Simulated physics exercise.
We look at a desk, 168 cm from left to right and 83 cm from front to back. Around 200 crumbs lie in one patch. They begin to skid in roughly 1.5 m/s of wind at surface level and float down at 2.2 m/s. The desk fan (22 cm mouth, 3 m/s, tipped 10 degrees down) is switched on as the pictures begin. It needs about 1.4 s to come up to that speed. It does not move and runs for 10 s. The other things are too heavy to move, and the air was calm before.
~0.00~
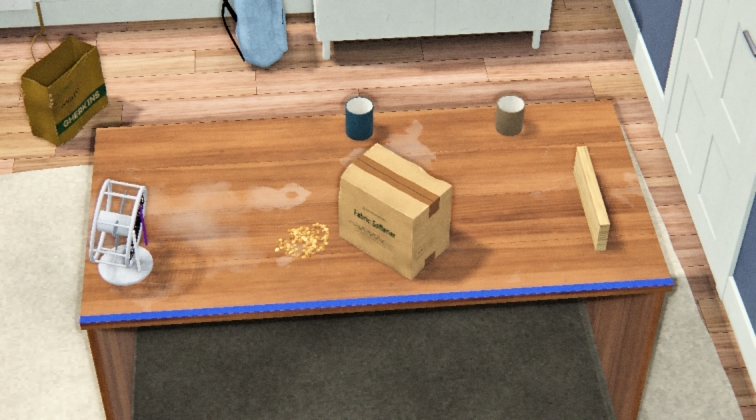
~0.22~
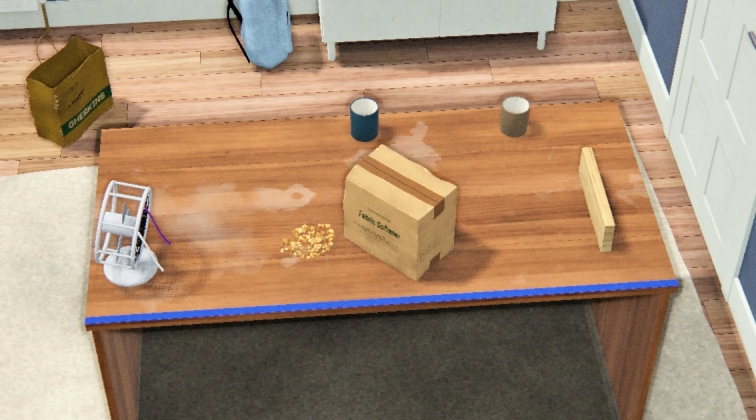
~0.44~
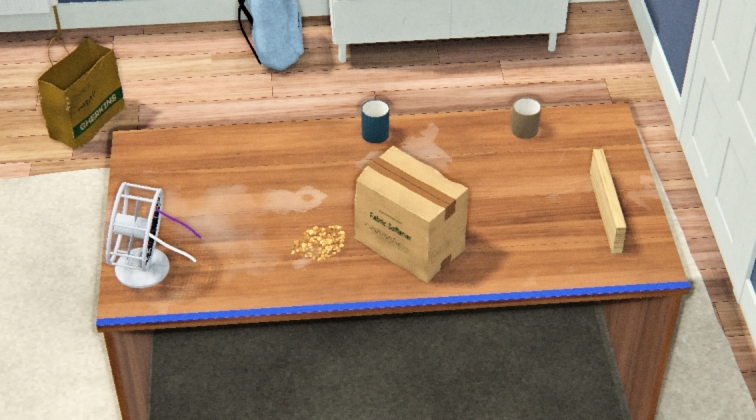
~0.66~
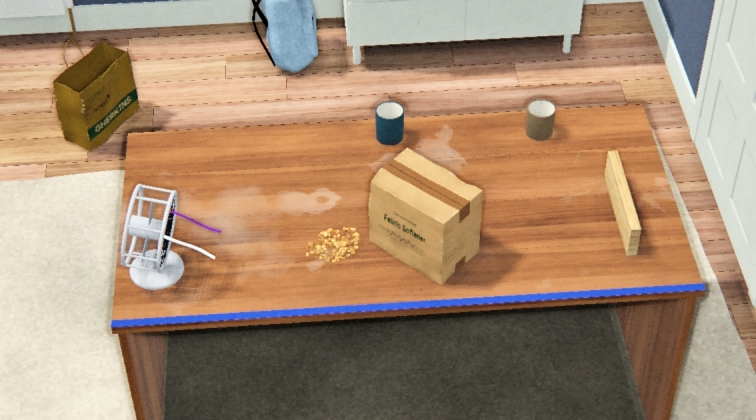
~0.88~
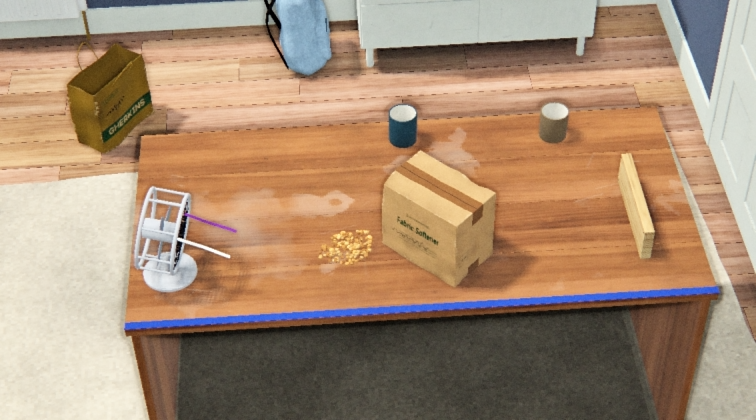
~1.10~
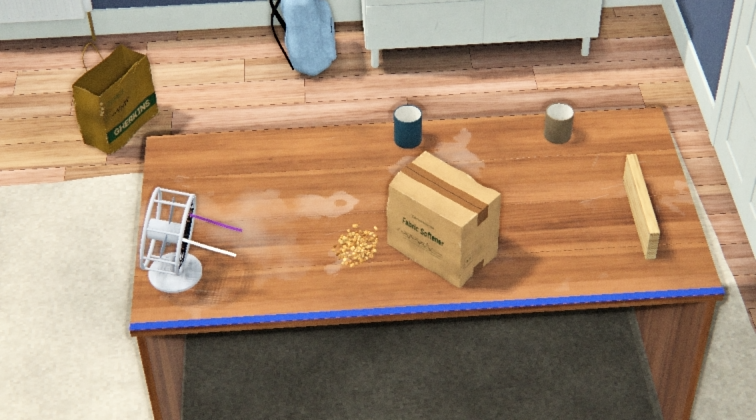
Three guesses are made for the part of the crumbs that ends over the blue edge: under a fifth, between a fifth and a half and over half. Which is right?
The share over the blue edge is under a fifth.
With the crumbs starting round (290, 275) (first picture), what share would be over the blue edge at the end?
Then about 100 %.
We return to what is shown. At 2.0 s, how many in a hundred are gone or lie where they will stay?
Near 10 %.
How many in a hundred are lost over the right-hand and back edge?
About 0 % right-hand, 10 % back.
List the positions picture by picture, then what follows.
The middle of the crumbs is near (306, 240), none has stirred yet and the mouth of the desk fan is at (119, 224), in the first frame.
The middle of the crumbs is near (310, 239), none has stirred yet and the blue edge is centred on (386, 305), in the second frame.
The middle of the crumbs is near (321, 240), none has stirred yet, the top of a box is at (411, 183) and the top of a mug is at (375, 108), in the third frame.
The middle of the crumbs is near (336, 242) and none has stirred yet, in the fourth frame.
The middle of the crumbs is near (349, 245) and none has stirred yet, in the fifth frame.
The middle of the crumbs is near (356, 246), the farthest in sight from the desk fan is at (377, 231) and about 25 % have left their places, in the sixth frame.
After 2.0 s the count stands so, 0 % are over the blue edge; the middle of those still in play is near (452, 168).
After 3.2 s the count stands so, 1 % are over the blue edge; the middle of those still in play is near (468, 152).
After 5.5 s the count stands so, 2 % are over the blue edge; the middle of those still in play is near (477, 144).
After 10.0 s, at the end, 2 % are over the blue edge; the middle of those still in play is near (482, 134).
